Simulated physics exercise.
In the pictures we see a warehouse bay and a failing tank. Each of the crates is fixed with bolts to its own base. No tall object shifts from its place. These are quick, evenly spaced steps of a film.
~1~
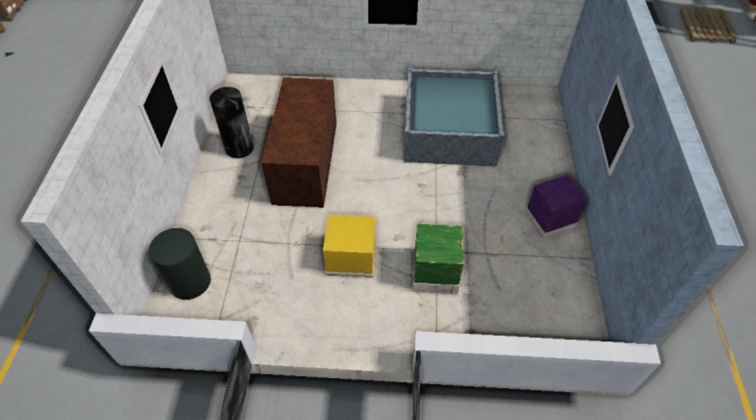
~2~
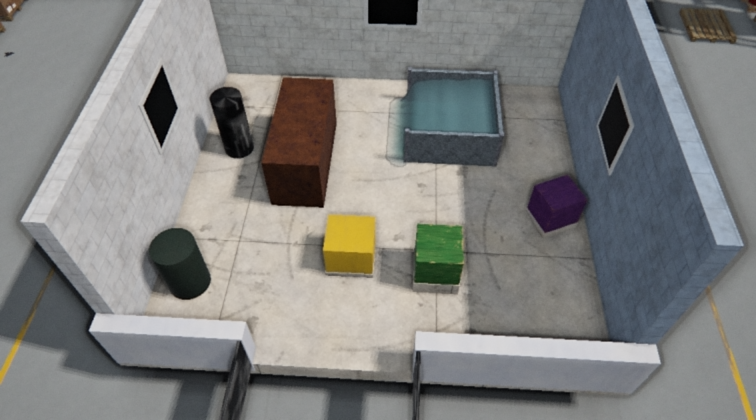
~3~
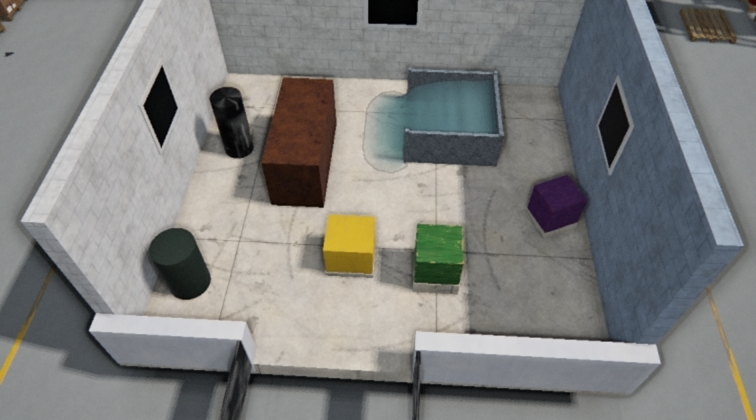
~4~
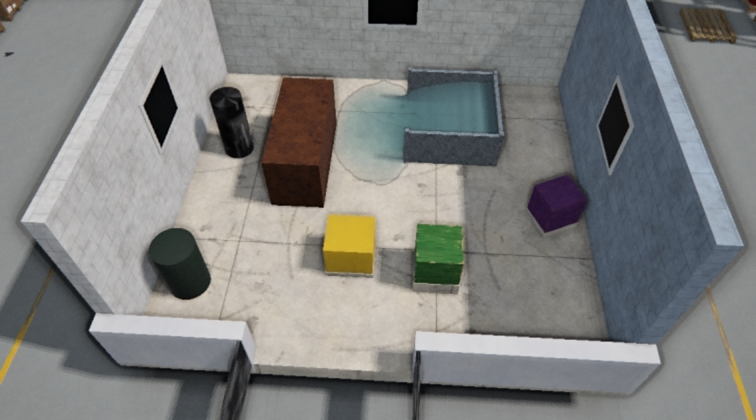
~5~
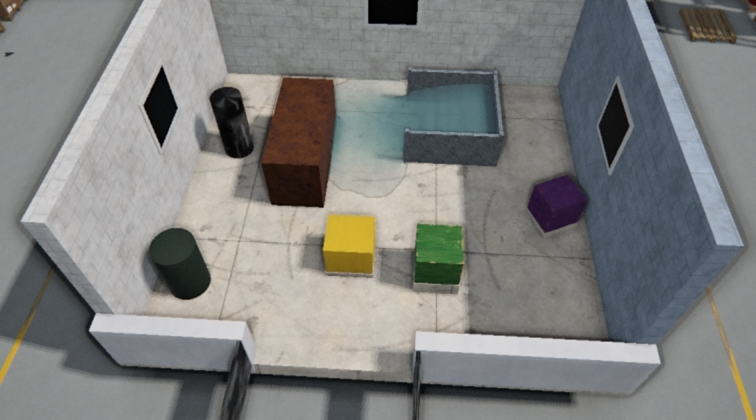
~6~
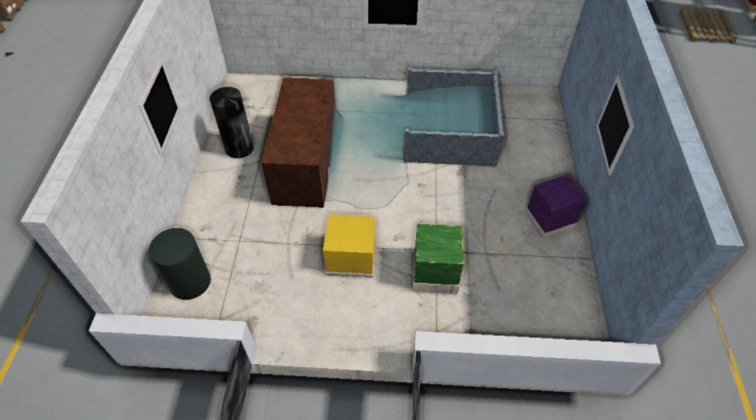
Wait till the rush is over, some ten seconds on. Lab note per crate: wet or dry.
Result - green crate: Dry; yellow crate: Wet; purple crate: Dry.
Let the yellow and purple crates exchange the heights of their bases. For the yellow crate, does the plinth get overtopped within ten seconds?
One by one: The yellow crate is topped.
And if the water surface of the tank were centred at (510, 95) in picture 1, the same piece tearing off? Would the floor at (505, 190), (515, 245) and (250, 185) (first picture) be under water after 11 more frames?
Results in order - left untouched, left untouched, left untouched.
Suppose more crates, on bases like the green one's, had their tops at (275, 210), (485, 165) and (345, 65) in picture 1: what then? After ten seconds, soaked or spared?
Crate one avoids the flood; crate two avoids the flood; crate three is touched by the flood.
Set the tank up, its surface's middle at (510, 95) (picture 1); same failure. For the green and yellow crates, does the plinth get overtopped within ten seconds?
Outcome - green crate: It is not reached; yellow crate: It is overrun.
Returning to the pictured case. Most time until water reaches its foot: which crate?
That's the one in purple.
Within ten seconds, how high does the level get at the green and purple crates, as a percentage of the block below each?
30 and 70 per cent, roughly.
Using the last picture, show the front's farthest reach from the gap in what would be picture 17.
Close to (269, 347), I think.
A moment on, water covers 25 % of the floor; the green crate not reached, the yellow crate water round its plinth, the purple crate not reached.
Next, water covers 35 % of the floor; the green crate water round its plinth, the yellow crate water round its plinth, the purple crate not reached.
Then, water covers 60 % of the floor; the green crate water round its plinth, the yellow crate water round its plinth, the purple crate water round its plinth.
Later, water covers 80 % of the floor; the green crate water round its plinth, the yellow crate water round its plinth, the purple crate water round its plinth.
In the end, water covers 100 % of the floor; the green crate stayed above the water, the yellow crate was topped, the purple crate stayed above the water.
